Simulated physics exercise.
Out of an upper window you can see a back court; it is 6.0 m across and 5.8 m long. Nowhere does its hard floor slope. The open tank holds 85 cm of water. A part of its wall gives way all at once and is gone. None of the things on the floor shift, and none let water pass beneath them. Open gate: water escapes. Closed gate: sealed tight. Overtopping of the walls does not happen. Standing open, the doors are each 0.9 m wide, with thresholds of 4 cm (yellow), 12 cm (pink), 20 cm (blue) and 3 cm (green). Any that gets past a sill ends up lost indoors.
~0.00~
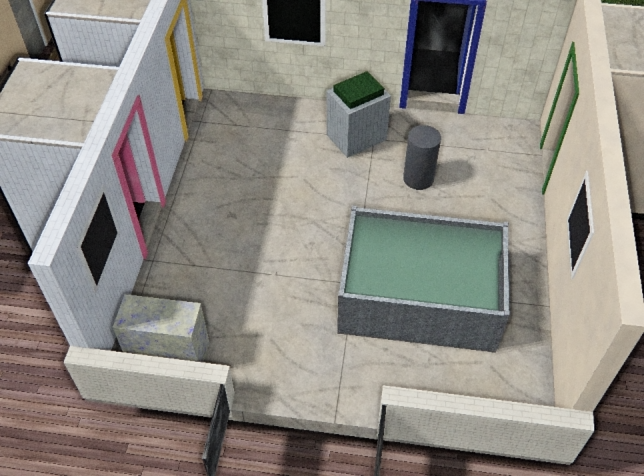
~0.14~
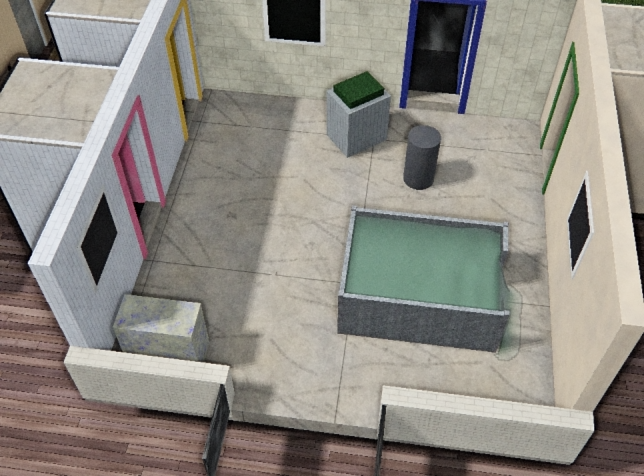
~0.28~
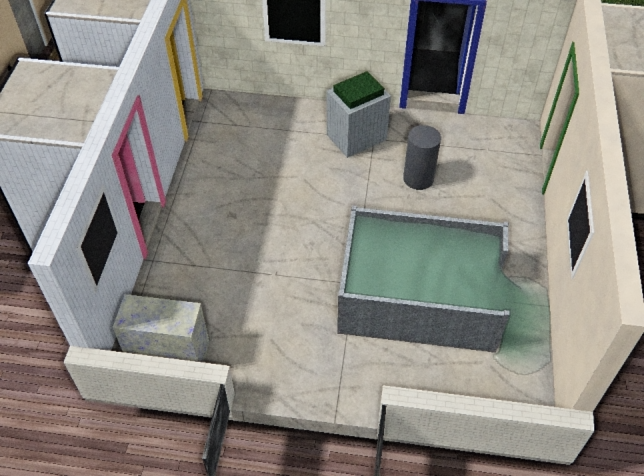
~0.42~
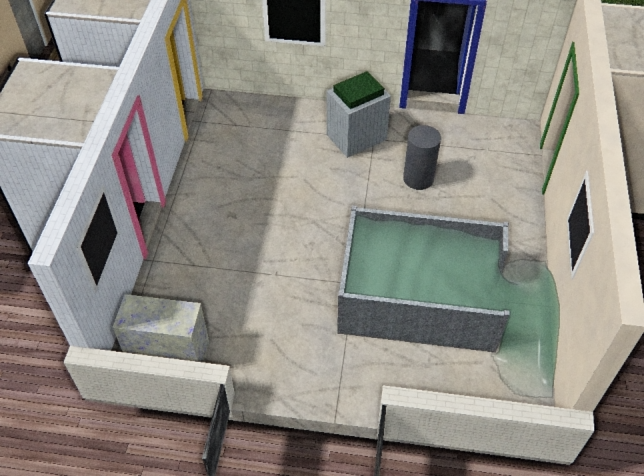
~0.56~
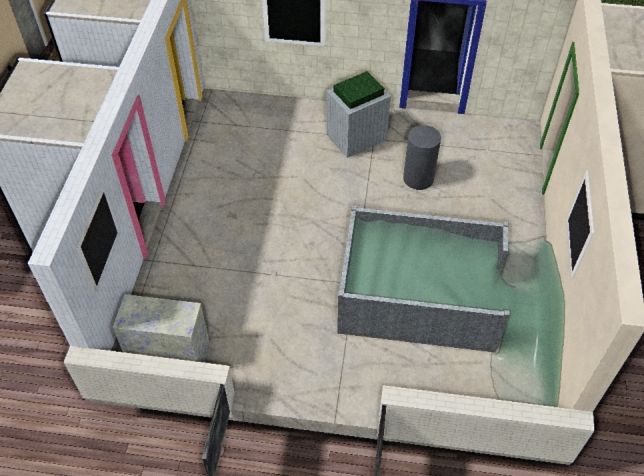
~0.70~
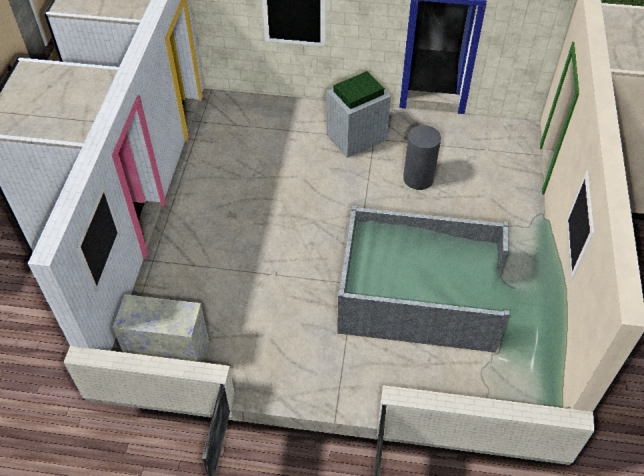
We see a walled court with an open tank of green water; part of the tank's right side disappears, and water pours out across the floor to the right-hand wall, spreading along it as the level in the tank lowers.
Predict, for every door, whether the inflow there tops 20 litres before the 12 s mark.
Prediction: At the yellow door it tops 20 litres; at the pink door it falls short of 20 litres; at the blue door it falls short of 20 litres; at the green door it tops 20 litres.
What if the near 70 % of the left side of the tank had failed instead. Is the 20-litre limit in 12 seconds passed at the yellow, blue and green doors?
Outcomes - yellow: Exceeded, blue: Not exceeded, green: Exceeded.
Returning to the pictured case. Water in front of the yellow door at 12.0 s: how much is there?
9.0 cm.
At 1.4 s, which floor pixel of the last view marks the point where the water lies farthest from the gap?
Point: Roughly (530, 120).
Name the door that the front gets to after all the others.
That would be the yellow door.
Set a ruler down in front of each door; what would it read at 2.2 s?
Door by door, in cm: Yellow reads 0, pink reads 0, blue reads 20, green reads 5.
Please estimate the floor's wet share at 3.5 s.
Roughly 65 % of the floor is wet.
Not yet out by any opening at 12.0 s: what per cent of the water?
Near 78 in a hundred is still there.
After 1.4 s water covers 25 % of the floor and is deepest (64 cm) near (543, 432); yellow door not reached, pink door not reached, blue door not reached, green door 4 cm at the sill, 0 L in.
After 2.2 s water covers 40 % of the floor and is deepest (48 cm) near (542, 419); yellow door not reached, pink door not reached, blue door 20 cm at the sill, 0 L in, green door 5 cm at the sill, 1 L in.
After 3.5 s water covers 65 % of the floor and is deepest (30 cm) near (216, 365); yellow door not reached, pink door 9 cm at the sill, 0 L in, blue door 18 cm at the sill, 5 L in, green door 4 cm at the sill, 3 L in.
After 7.0 s water covers 95 % of the floor and is deepest (15 cm) near (200, 103); yellow door 10 cm at the sill, 71 L in, pink door 6 cm at the sill, 1 L in, blue door 11 cm at the sill, 5 L in, green door 5 cm at the sill, 28 L in.
After 12.0 s water covers 100 % of the floor and is deepest (10 cm) near (536, 272); yellow door 9 cm at the sill, 166 L in, pink door 6 cm at the sill, 1 L in, blue door 7 cm at the sill, 5 L in, green door 7 cm at the sill, 81 L in.
